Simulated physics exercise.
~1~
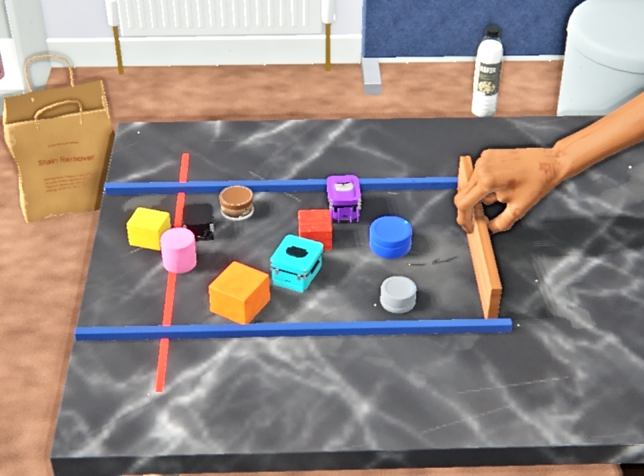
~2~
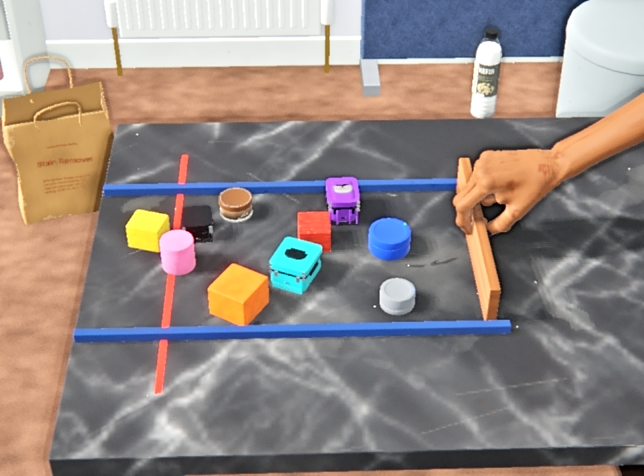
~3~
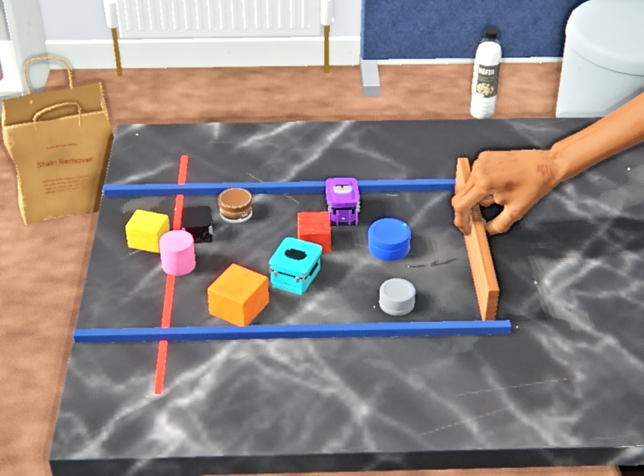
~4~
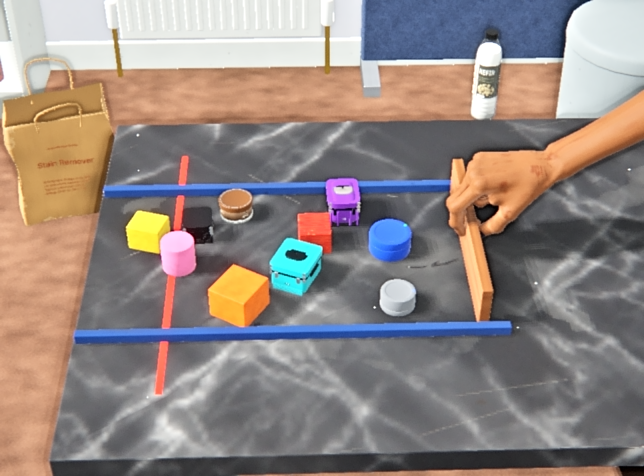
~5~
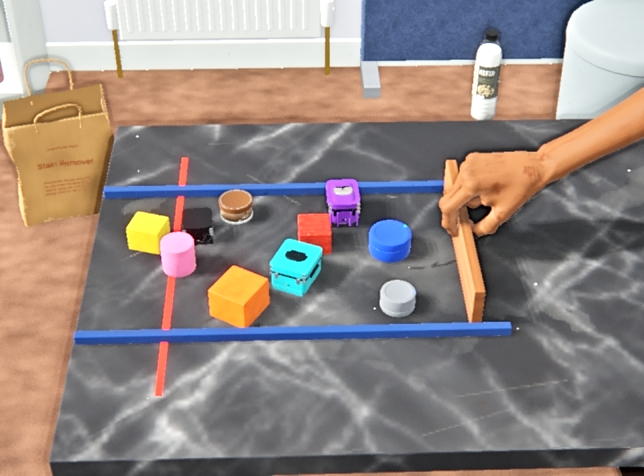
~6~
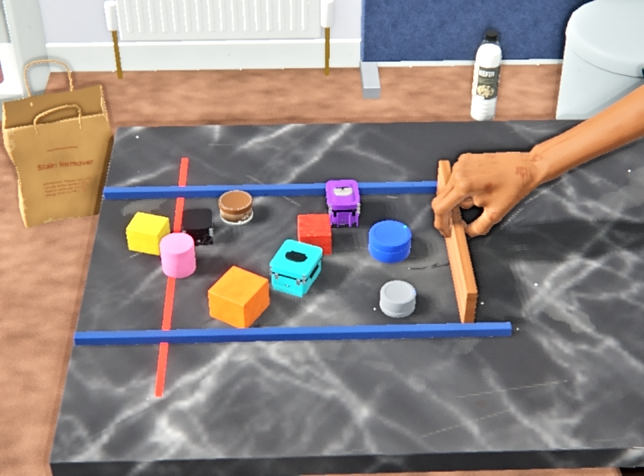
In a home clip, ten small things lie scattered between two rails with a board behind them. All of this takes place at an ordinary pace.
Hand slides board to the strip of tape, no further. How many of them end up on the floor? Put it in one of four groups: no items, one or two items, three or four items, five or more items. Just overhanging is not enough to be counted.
The way I see it, one or two of them end up off the end.
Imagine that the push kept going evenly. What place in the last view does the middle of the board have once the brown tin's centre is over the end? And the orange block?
Points: About (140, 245) and about (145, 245).
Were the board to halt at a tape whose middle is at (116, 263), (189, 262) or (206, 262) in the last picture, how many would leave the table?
Respectively, 6, 1 and 0.
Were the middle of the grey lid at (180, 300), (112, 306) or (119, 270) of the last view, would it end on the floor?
Try one it is not knocked off; try two it is not knocked off; try three it is not knocked off.
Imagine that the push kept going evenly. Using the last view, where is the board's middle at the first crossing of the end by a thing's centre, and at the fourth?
At (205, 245) for the first, at (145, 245) for the fourth.
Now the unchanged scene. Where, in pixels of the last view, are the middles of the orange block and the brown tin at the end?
First (110, 307), then (131, 208).
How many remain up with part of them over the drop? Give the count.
You'd get 1.
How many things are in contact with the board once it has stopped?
All in all, 4.
Soon after, none off yet; yellow block at rest near (149, 234); pink lid at rest near (178, 255); black case at rest near (198, 228).
After that, none off yet; yellow block moving near (145, 234); pink lid at rest near (178, 255); black case displaced a little near (181, 227).
In the end, the number that fall off is one or two; gone, yellow block.
